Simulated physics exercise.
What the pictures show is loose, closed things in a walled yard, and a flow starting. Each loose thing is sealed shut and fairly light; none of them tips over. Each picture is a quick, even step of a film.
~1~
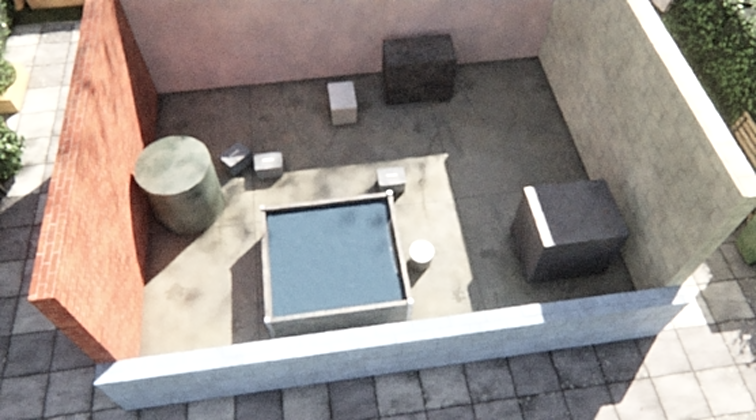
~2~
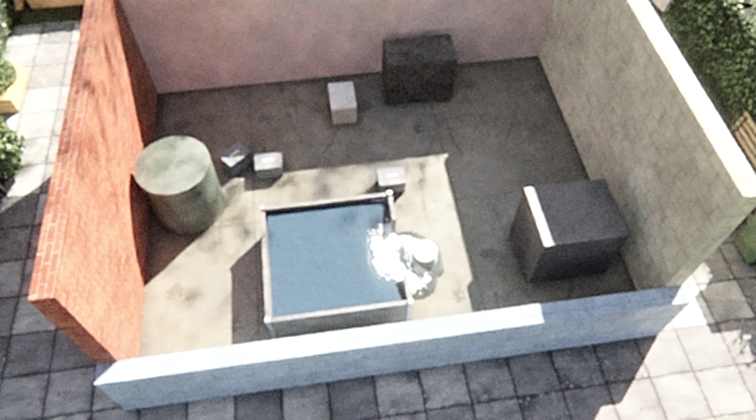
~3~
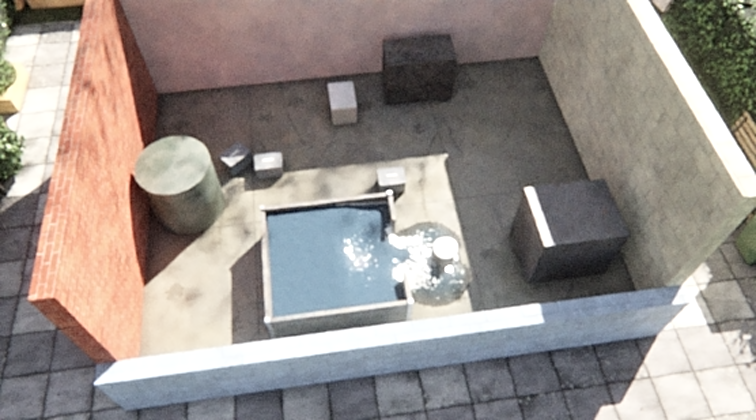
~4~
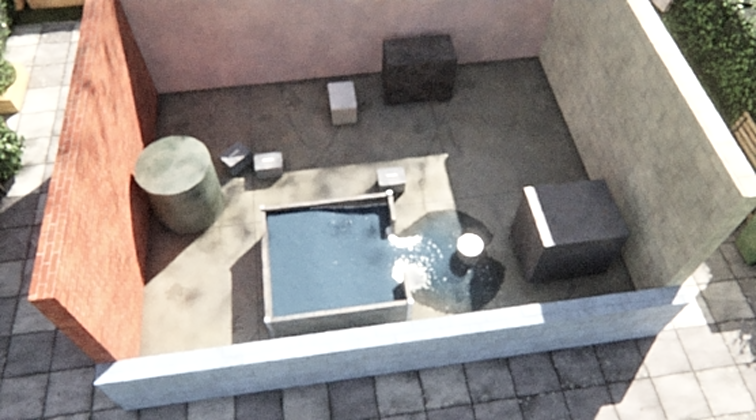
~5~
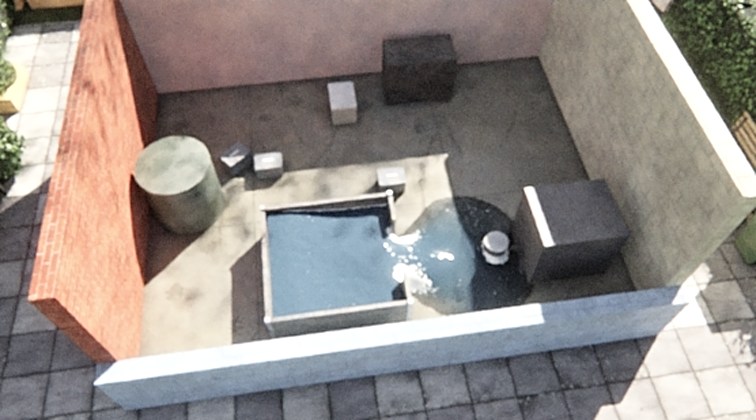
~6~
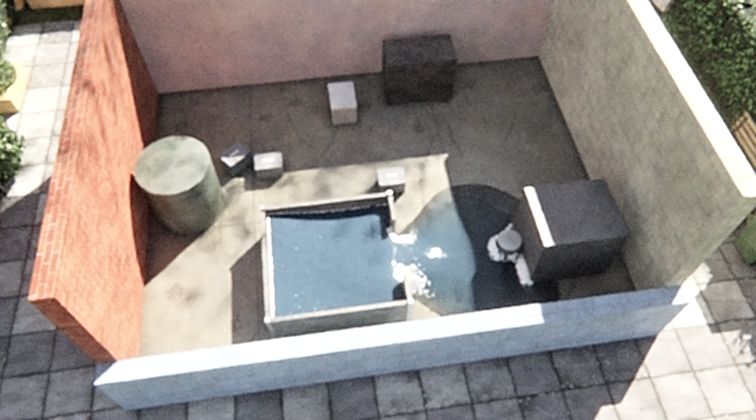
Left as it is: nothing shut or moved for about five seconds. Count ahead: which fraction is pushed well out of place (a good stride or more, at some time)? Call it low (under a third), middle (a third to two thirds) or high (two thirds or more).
Low.
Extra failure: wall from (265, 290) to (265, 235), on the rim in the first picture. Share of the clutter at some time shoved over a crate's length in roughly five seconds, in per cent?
It comes out at roughly 20 per cent.
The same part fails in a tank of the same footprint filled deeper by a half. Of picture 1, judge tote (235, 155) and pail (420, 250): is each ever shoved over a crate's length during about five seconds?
So the first came up short, and the second made it that far.
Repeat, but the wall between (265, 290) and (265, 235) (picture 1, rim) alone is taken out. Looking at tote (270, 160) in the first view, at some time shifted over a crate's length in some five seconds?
My verdict on that one: Gets shoved clear.
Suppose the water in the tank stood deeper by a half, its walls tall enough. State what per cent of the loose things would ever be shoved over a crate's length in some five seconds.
Around 20 in a hundred.
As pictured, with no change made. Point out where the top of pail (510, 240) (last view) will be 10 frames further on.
Approximately at pixel (491, 195).
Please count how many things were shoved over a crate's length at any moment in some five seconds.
1.
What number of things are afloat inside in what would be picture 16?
Count: 1.
A moment on, 1 of 5 are well off their spots; 1 afloat.
Next, 1 of 5 are well off their spots; 1 afloat.
Later, 1 of 5 are well off their spots; 0 afloat.
In the end, 1 of 5 are well off their spots, and 1 have been at some point; 0 afloat.
